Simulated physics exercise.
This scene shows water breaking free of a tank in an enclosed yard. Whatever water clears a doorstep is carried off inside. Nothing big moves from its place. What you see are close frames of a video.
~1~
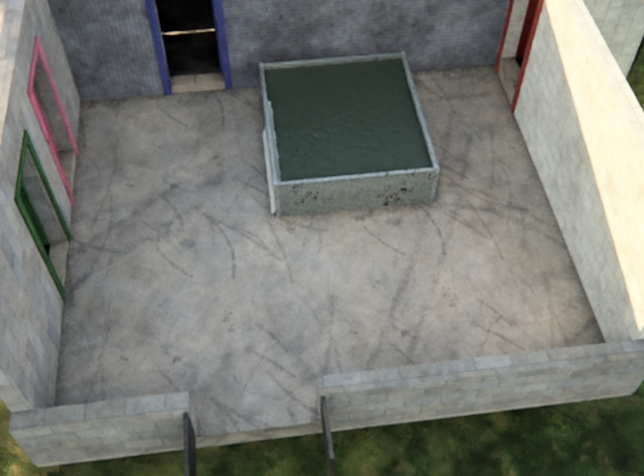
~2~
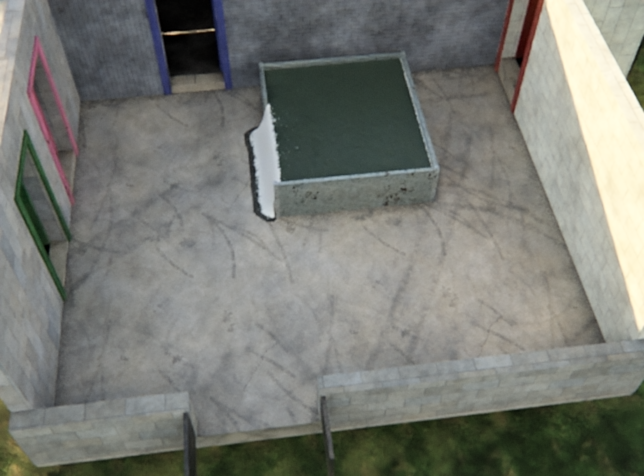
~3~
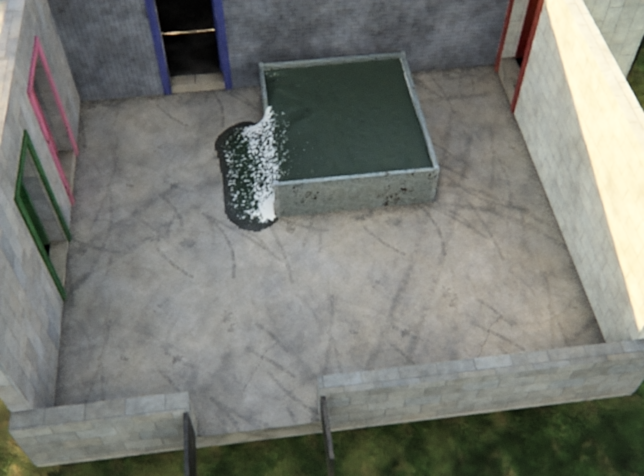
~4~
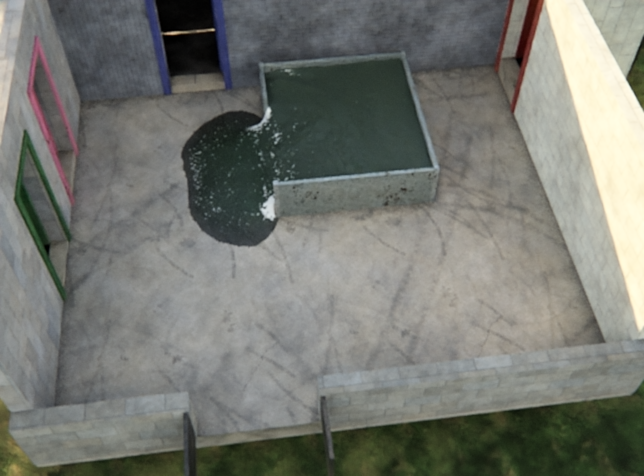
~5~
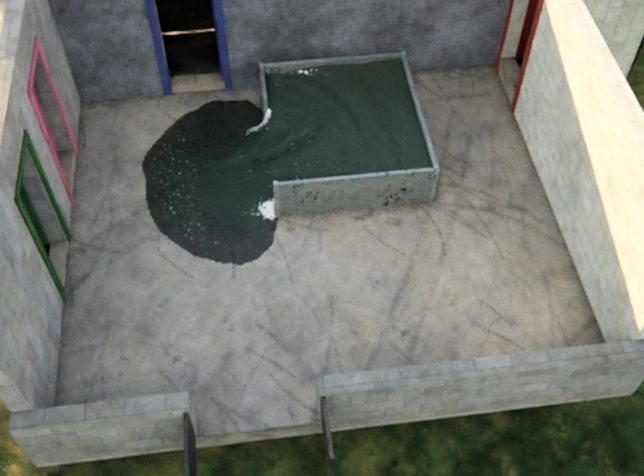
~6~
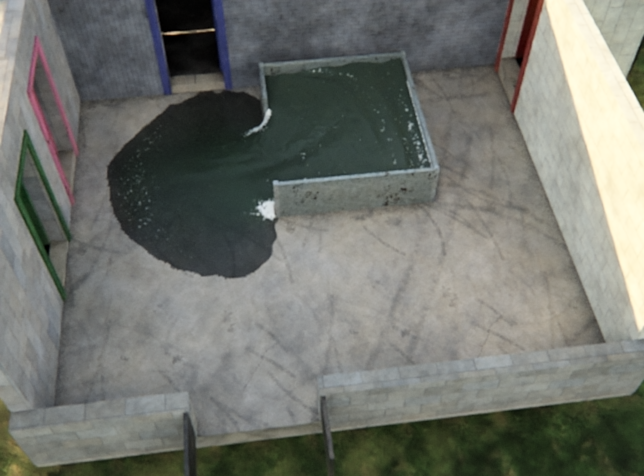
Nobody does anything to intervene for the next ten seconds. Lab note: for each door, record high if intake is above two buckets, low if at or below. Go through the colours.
Red door: Low; green door: High; pink door: High; blue door: Low.
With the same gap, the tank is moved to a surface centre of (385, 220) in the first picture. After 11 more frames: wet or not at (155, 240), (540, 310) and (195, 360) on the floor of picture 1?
Soaked, parched, soaked.
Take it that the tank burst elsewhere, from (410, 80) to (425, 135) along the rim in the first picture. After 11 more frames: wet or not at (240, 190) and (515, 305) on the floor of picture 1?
Log: Point 1 unreached; point 2 inundated.
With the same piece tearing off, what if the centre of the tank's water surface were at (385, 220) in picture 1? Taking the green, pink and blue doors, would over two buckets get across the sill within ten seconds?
Here's how I see it: The green door gets past it, then the pink door doesn't reach it, and the blue door doesn't reach it.
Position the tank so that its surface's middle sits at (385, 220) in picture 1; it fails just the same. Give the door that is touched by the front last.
Observation: The one in red.
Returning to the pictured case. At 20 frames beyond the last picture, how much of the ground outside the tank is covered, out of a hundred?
I'd guess some 45 per cent.
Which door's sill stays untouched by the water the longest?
My answer: The red-painted one.
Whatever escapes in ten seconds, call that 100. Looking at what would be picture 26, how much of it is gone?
Around 55 percent.
A moment on, water covers 30 % of the floor; the red door not reached, the green door under two buckets in, the pink door over two buckets in, the blue door wet at the sill, nothing in.
Next, water covers 35 % of the floor; the red door not reached, the green door far over two buckets in, the pink door far over two buckets in, the blue door wet at the sill, nothing in.
Then, water covers 45 % of the floor; the red door not reached, the green door far over two buckets in, the pink door far over two buckets in, the blue door wet at the sill, nothing in.
Later, water covers 75 % of the floor; the red door wet at the sill, nothing in, the green door far over two buckets in, the pink door far over two buckets in, the blue door wet at the sill, nothing in.
In the end, water covers 95 % of the floor; the red door wet at the sill, nothing in, the green door far over two buckets in, the pink door far over two buckets in, the blue door wet at the sill, nothing in.
